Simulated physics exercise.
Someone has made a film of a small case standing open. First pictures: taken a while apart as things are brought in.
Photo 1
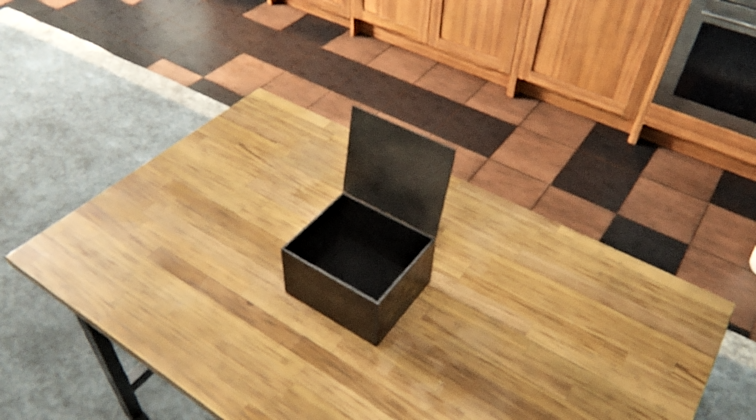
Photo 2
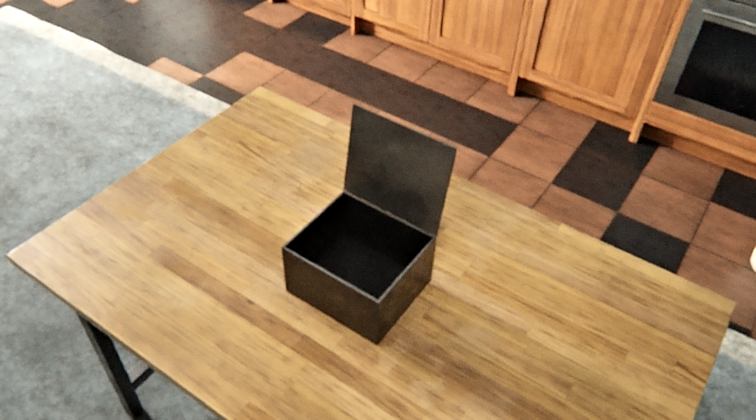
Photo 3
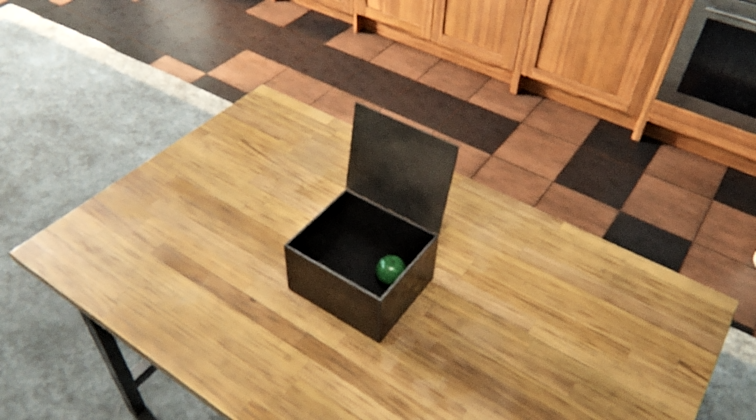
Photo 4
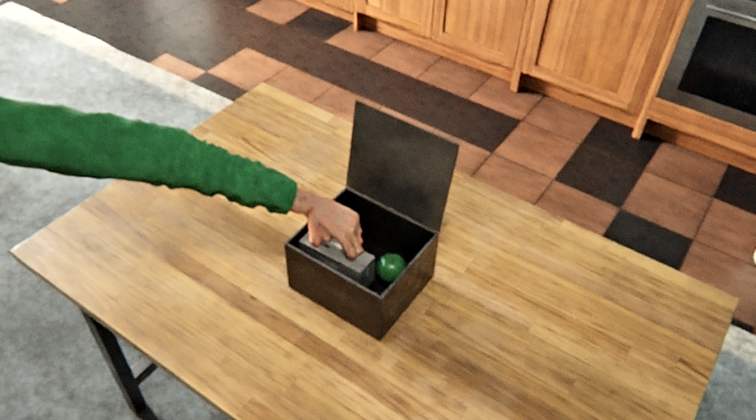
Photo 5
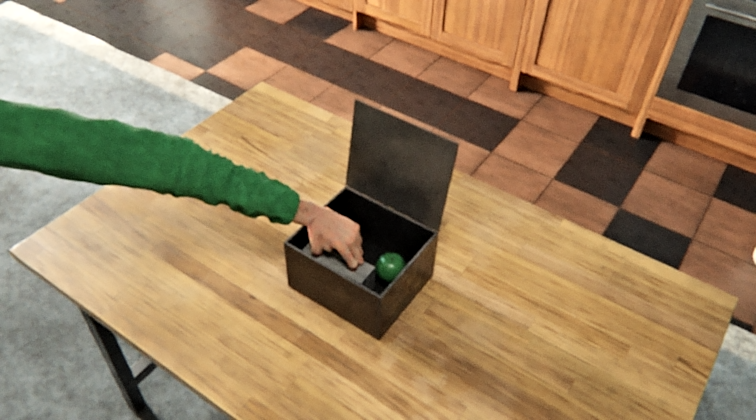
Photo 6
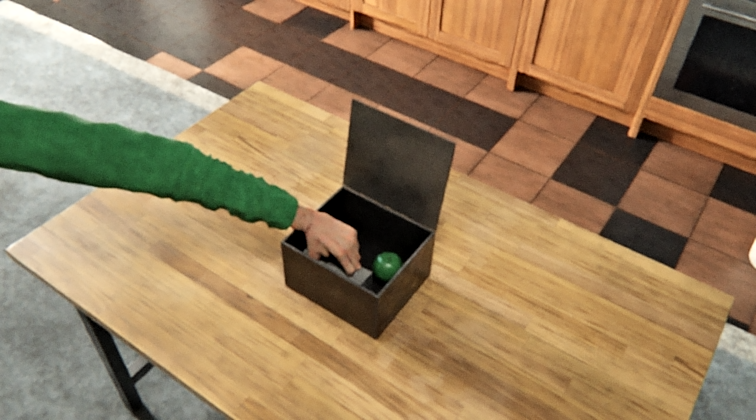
On a wooden table in a kitchen, a small dark case stands open and empty, and then a green ball appears inside it. An arm in a green sleeve reaches in from the left, holding a grey carton, and lowers it into the case beside the ball, keeping hold of it.
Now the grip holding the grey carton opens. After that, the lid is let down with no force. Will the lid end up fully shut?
Yes, lid seats.
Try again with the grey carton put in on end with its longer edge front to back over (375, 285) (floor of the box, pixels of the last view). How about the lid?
Result: Lid shut.
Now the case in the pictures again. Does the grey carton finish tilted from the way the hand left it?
Looking at the last picture, it is left as set.
Then, 1.20 s past the last view, lid starting down.
Then, 1.60 s past the last view, lid 59° above the rim.
Then, 1.80 s past the last view, lid 32° above the rim.
Then, 2.00 s past the last view, lid shut.
Finally, lid shut; both still in place. Final places as the last picture's camera would see them, grey carton near (335, 276).
